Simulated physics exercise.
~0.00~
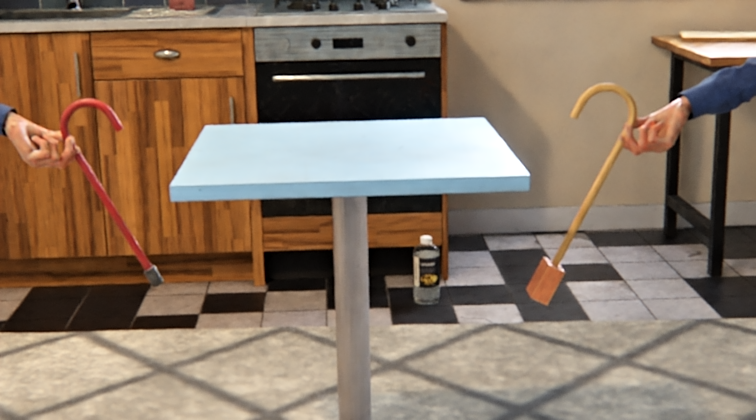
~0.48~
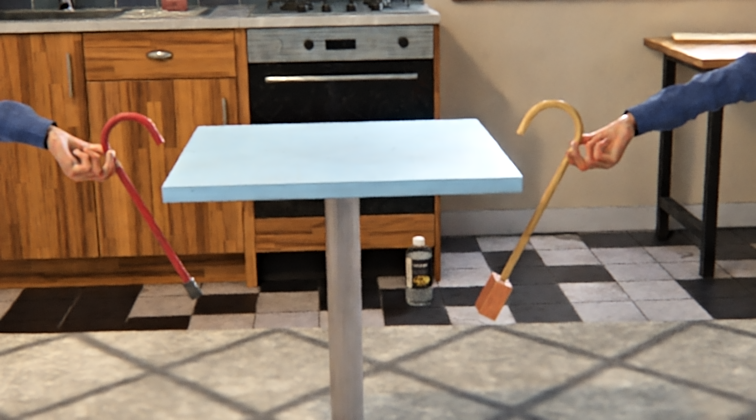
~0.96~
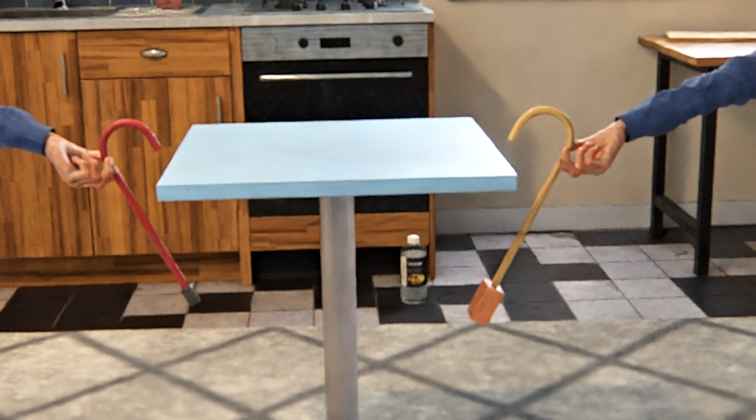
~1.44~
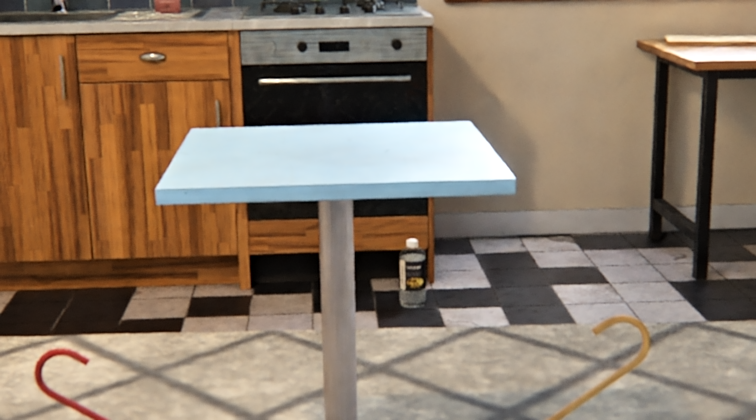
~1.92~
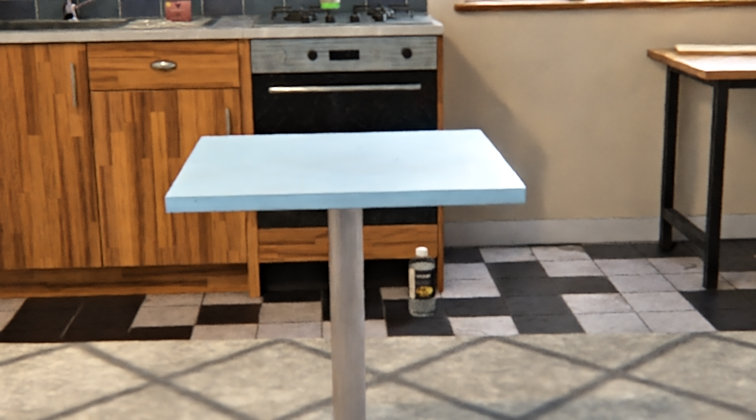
The clip opens on a pale blue table in a kitchen, with a hand on the left holding a red cane by its shaft and a hand on the right holding a tan, crook-handled brush. Both hands move inward, bringing the hooked ends close to opposite edges of the tabletop. They pause there briefly, shifting the objects only slightly. Then the hands are gone and both objects are dropping, tilted, with just their crooks visible near the bottom of the view. Finally, both are out of sight, and the table stands bare.
